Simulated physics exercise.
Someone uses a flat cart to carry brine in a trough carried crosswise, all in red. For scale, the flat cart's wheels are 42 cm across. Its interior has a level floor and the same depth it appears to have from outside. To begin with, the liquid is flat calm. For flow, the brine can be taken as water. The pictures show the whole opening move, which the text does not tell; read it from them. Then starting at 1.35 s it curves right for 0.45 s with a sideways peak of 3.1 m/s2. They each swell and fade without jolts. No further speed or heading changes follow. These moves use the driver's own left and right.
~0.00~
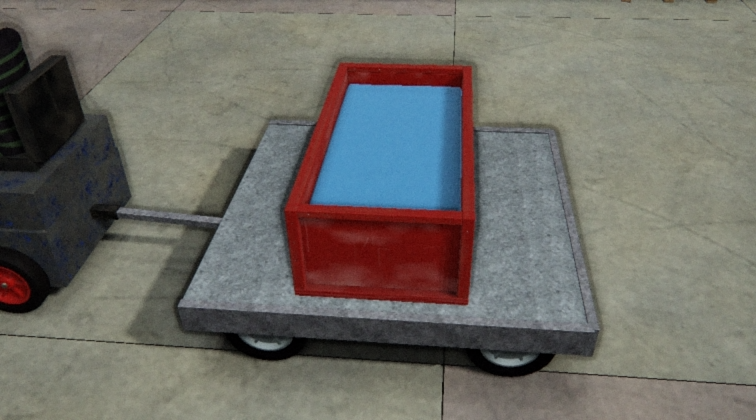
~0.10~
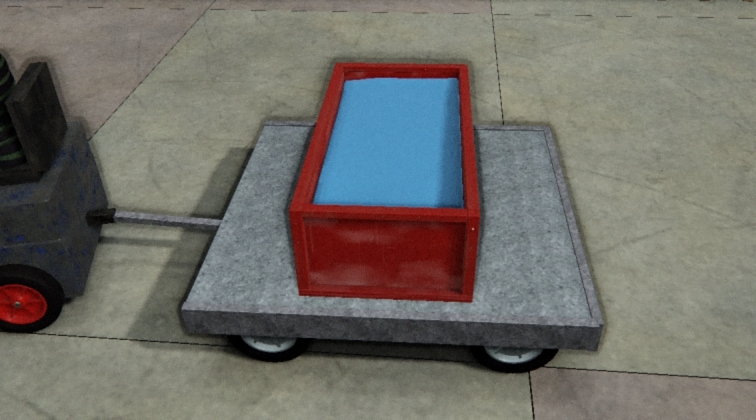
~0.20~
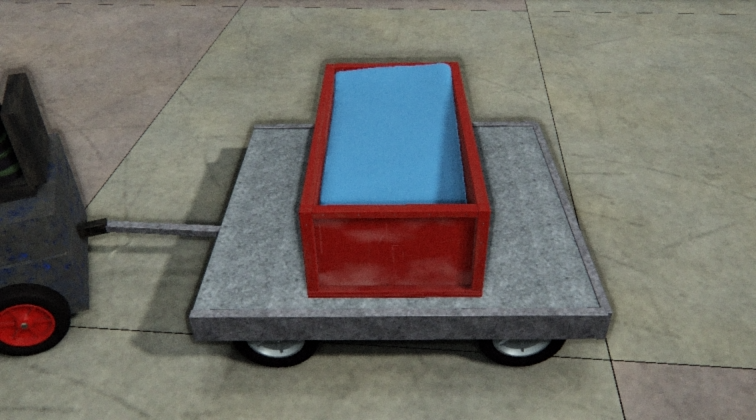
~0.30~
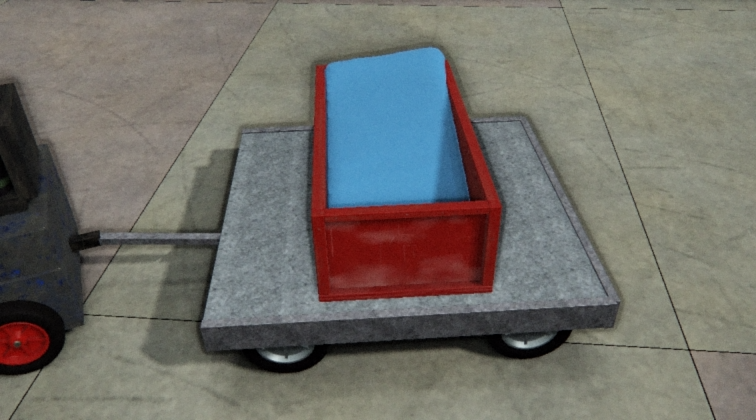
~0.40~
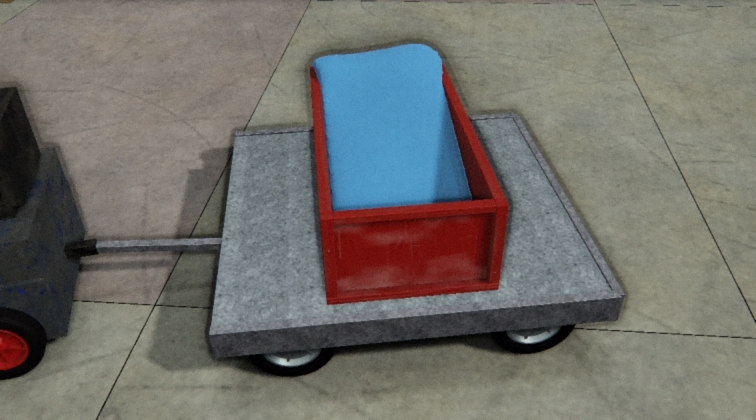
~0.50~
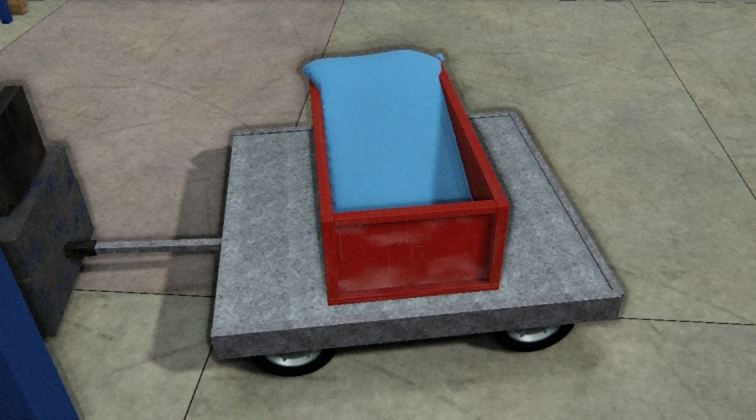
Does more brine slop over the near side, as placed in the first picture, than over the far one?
Yes.
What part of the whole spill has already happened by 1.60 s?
Near 40 in a hundred.
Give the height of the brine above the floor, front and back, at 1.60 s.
Front 28 cm, back 30 cm.
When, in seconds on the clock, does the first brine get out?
First escape: Approx. 0.6 s.
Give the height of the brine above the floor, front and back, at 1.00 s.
Approx. 38 cm front, approx. 28 cm back.
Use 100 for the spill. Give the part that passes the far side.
It comes to about 20 per cent of the spill.
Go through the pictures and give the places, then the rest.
In the first picture, the brine reaches (359, 89) at the front end; it reaches (448, 91) at the back end; no slope yet; the front is on the left, levels are read along the far wall; a wheel hub at (511, 351).
In the second picture, the brine reaches (356, 83) at the front end; it reaches (445, 86) at the back end; it is heaped 3° towards the far side.
In the third picture, the brine reaches (347, 77) at the front end; it reaches (438, 68) at the back end; it is heaped 9° towards the far side.
In the fourth picture, the brine reaches (338, 66) at the front end; it reaches (429, 54) at the back end; it is heaped 14° towards the far side.
In the fifth picture, the brine reaches (332, 57) at the front end; it reaches (424, 44) at the back end; it is heaped 17° towards the far side.
In the sixth picture, the brine reaches (330, 48) at the front end; it reaches (422, 51) at the back end; it is heaped 17° towards the far side.
By 1.00 s it stands 29 cm high behind and 37 cm in front; 4 per cent has gone over the far side and the left end.
By 1.60 s it stands 30 cm high behind and 28 cm in front; 6 per cent has gone over the near side and the far side, a little elsewhere.
By 2.30 s it stands 37 cm high behind and 38 cm in front; 10 per cent has gone over the near side and the left end, a little elsewhere.
By 4.78 s 14 per cent has gone over the near side and the far side, a little elsewhere; the near side has passed 6 per cent and the far side 4.
